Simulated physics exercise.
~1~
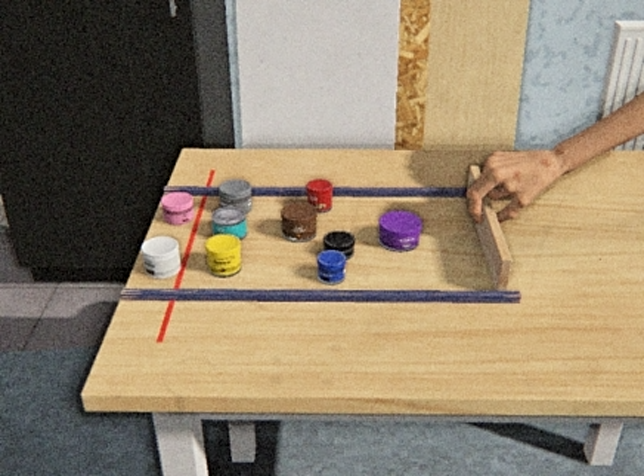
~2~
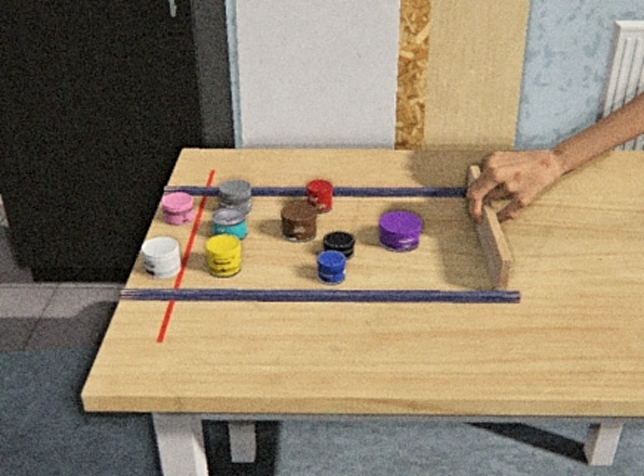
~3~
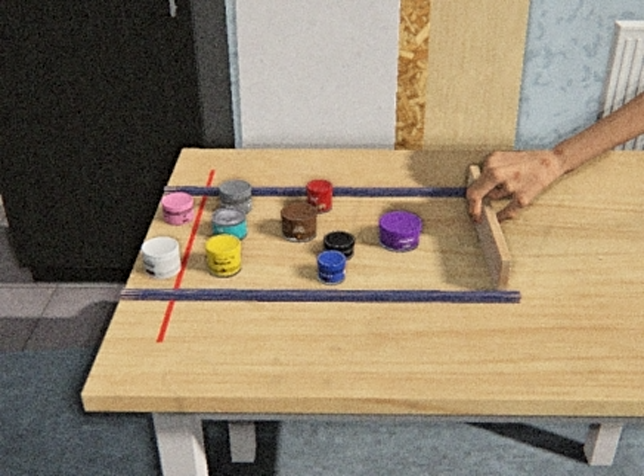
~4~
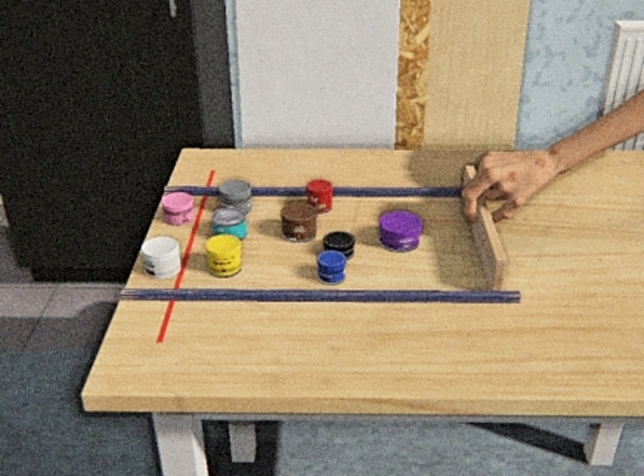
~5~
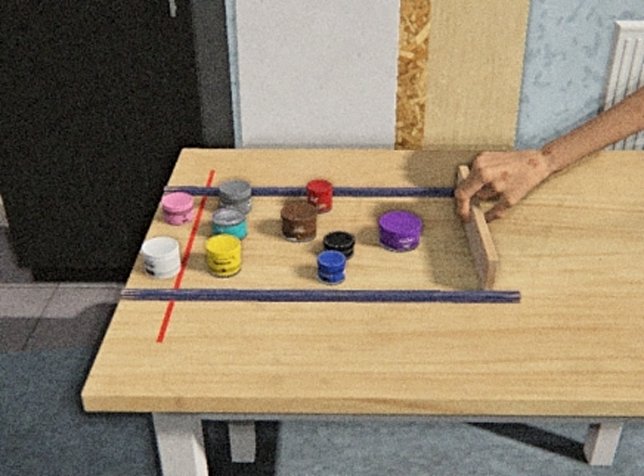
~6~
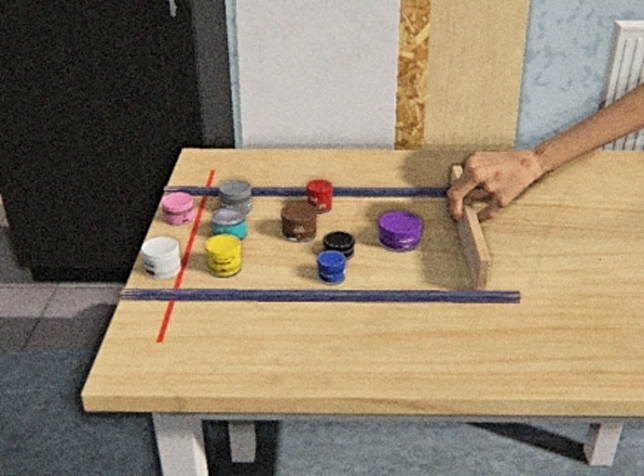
A hand sliding a wooden board slightly left between two dark rails on a table, the scattered colourful pots staying still.
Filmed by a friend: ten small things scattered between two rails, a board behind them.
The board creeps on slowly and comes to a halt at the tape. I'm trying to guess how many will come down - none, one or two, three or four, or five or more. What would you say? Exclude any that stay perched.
I would say three or four.
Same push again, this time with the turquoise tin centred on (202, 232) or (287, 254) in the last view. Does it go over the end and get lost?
In the two tries the turquoise tin ends up below and is not knocked off, in that order.
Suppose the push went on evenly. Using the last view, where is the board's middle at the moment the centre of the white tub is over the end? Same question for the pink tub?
The middle is at (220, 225) when it's the white tub, and at (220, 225) when it's the pink tub.
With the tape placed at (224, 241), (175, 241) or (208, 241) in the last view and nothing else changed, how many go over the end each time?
Those tries give 0, 5 and 2.
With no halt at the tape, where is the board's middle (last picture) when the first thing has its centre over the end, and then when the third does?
I'd say close to (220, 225), then close to (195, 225).
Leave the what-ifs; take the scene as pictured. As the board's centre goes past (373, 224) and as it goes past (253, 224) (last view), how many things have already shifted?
At the first spot 2, then 8.
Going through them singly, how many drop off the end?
Taken together, the number is 3.
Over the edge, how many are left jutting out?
Counting them gives 2.
Soon after, none off yet; pink tub at rest near (178, 209); white tub at rest near (162, 258); turquoise tin at rest near (229, 225).
In the end, the number that fall off is three or four; gone, turquoise tin, white tub and pink tub.
